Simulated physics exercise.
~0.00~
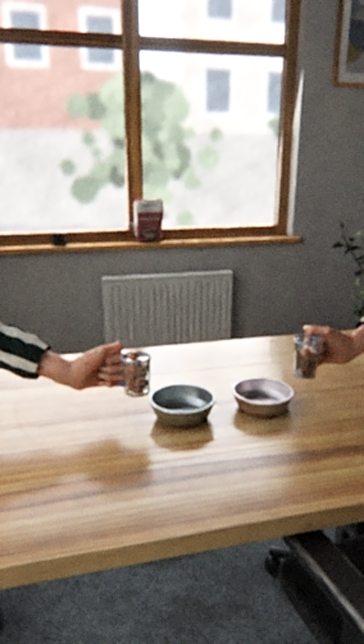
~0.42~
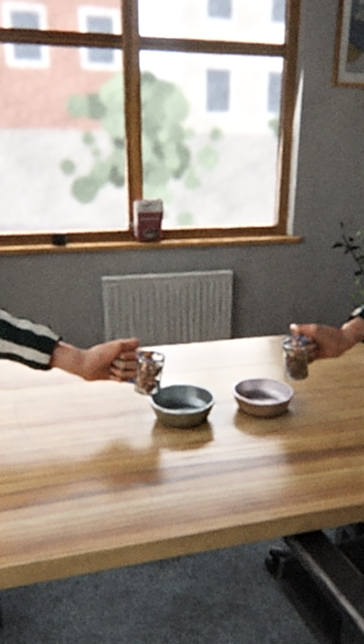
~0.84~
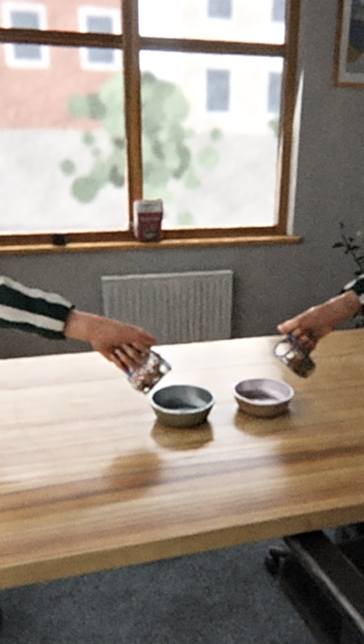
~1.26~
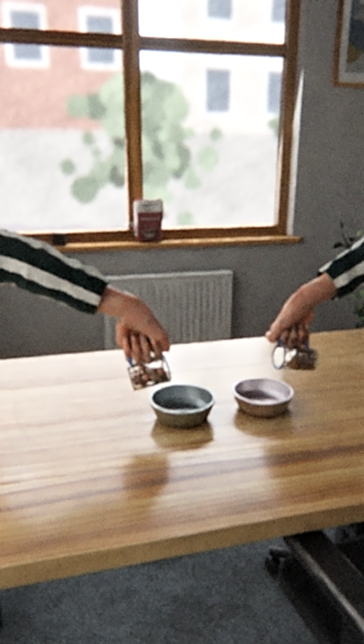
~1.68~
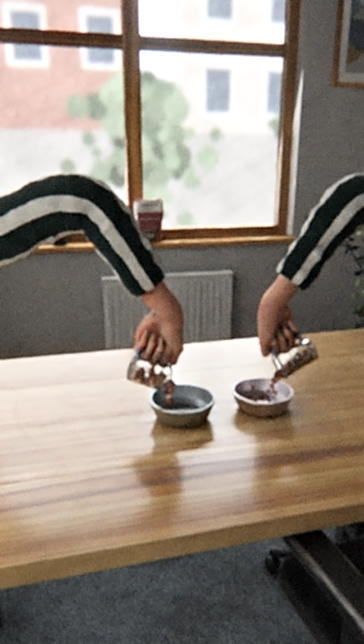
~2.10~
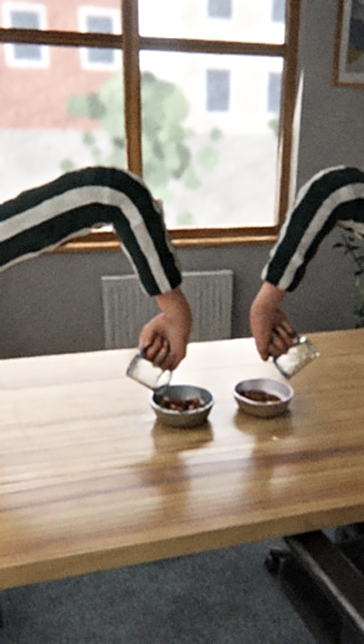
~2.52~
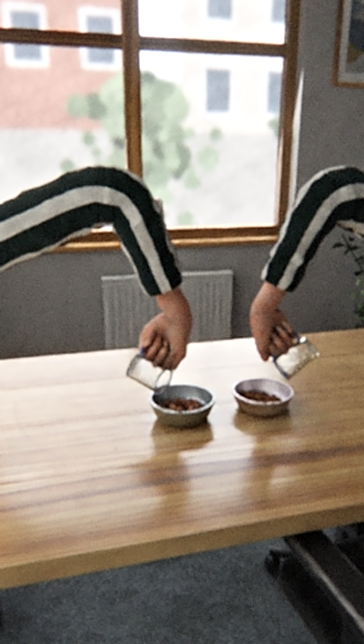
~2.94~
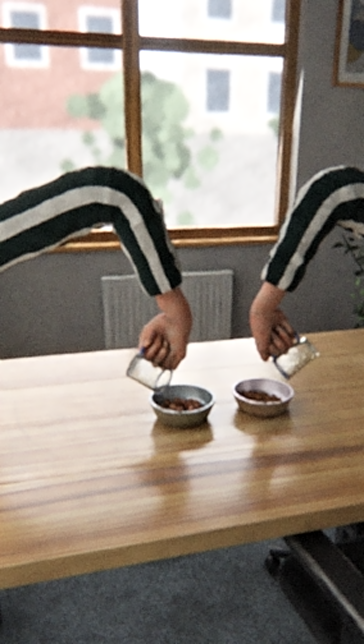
In a room with a large wood-framed window above a white radiator, a still camera looks slightly down on a glossy wooden table. A grey-green bowl sits on the left and a pale pinkish one on the right, while two hands in dark green and white striped sleeves hold clear cups of small brown pieces. The hands move the cups inward a little, then tilt them steadily over the bowls. The brown pieces tumble out of both cups. Finally the emptied cups stay tipped above the bowls, with all the pieces resting inside and none on the table.
